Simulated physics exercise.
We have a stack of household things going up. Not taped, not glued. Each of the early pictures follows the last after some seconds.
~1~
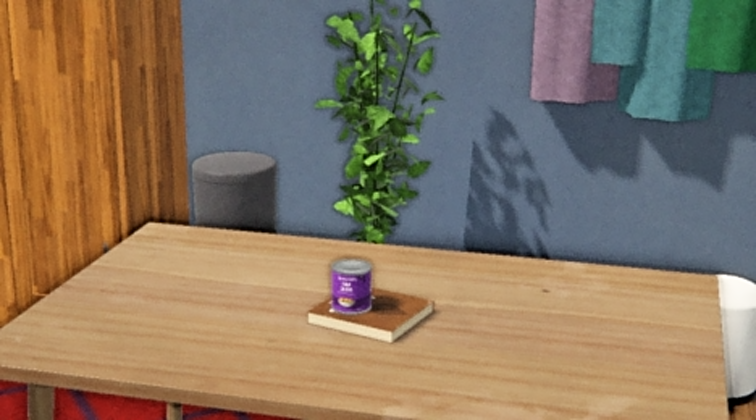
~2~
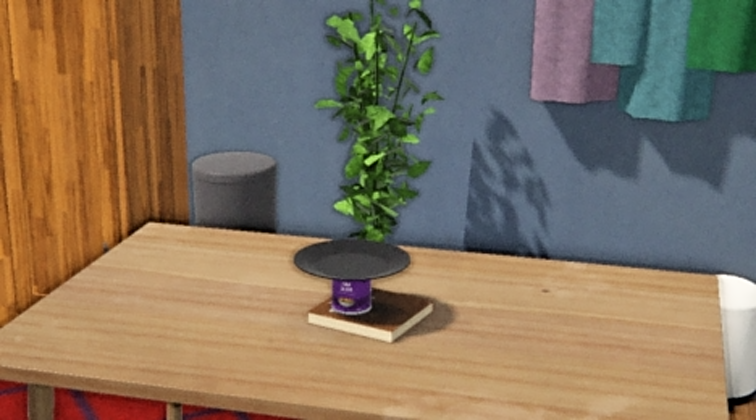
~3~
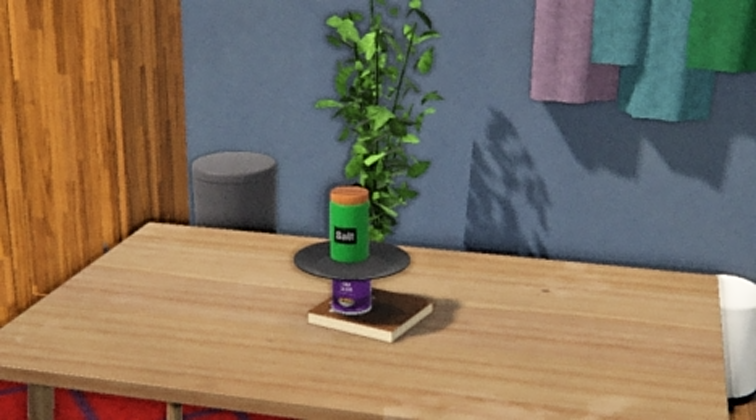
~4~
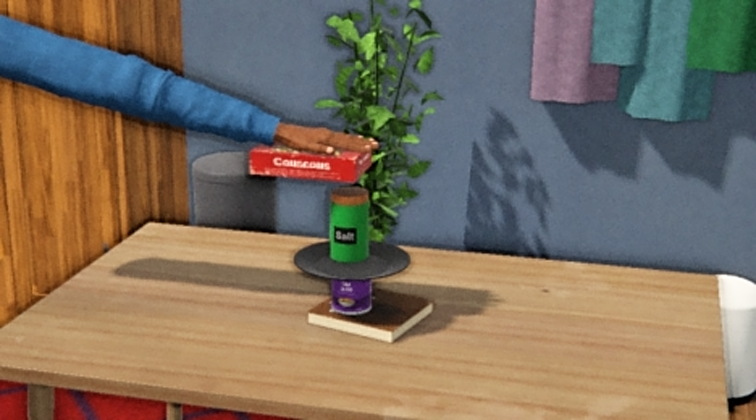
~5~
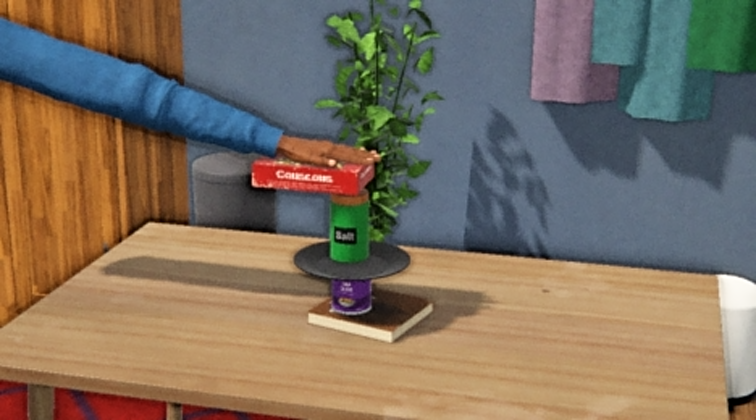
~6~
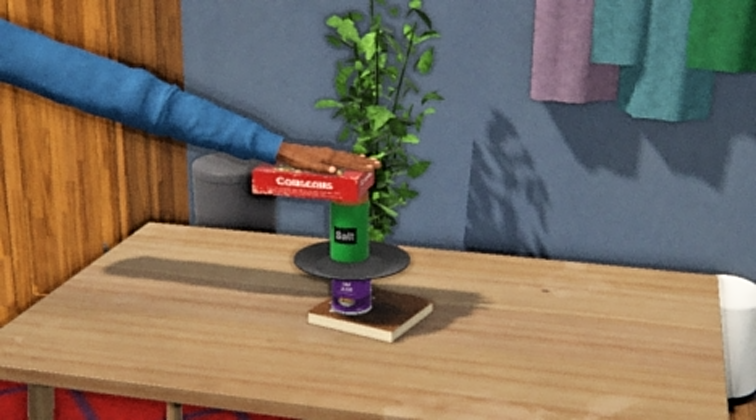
A hand lowers a red packet onto a green jar atop a stack and holds it.
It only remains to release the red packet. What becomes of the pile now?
It doesn't stay upright.
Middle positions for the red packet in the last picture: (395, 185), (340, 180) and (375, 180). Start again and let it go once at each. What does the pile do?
First the pile topples, second it remains standing, third it topples.
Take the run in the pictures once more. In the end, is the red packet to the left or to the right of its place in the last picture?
Observed: The object is displaced in the leftward direction.
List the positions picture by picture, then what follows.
In the first frame, the last thing is not in view yet; purple pot (352, 287).
In the second frame, the last thing is not in view yet.
In the third frame, the last thing is not in view yet; purple pot (352, 287).
The fourth frame shows coming down; red packet (312, 158); green jar (350, 224).
The fifth frame shows coming down; red packet (314, 170); purple pot (352, 287).
The sixth frame shows set down, still held; red packet (314, 177); green jar (350, 224).
Then, 0.30 s on from there, red packet now fallen.
Then, 0.50 s on from there, things are still on the move.
Then, 0.70 s on from there, as before.
In the end, fallen, red packet; the other 4 unmoved. At the end, from the last picture's camera, red packet near (194, 285). The pile gives way.
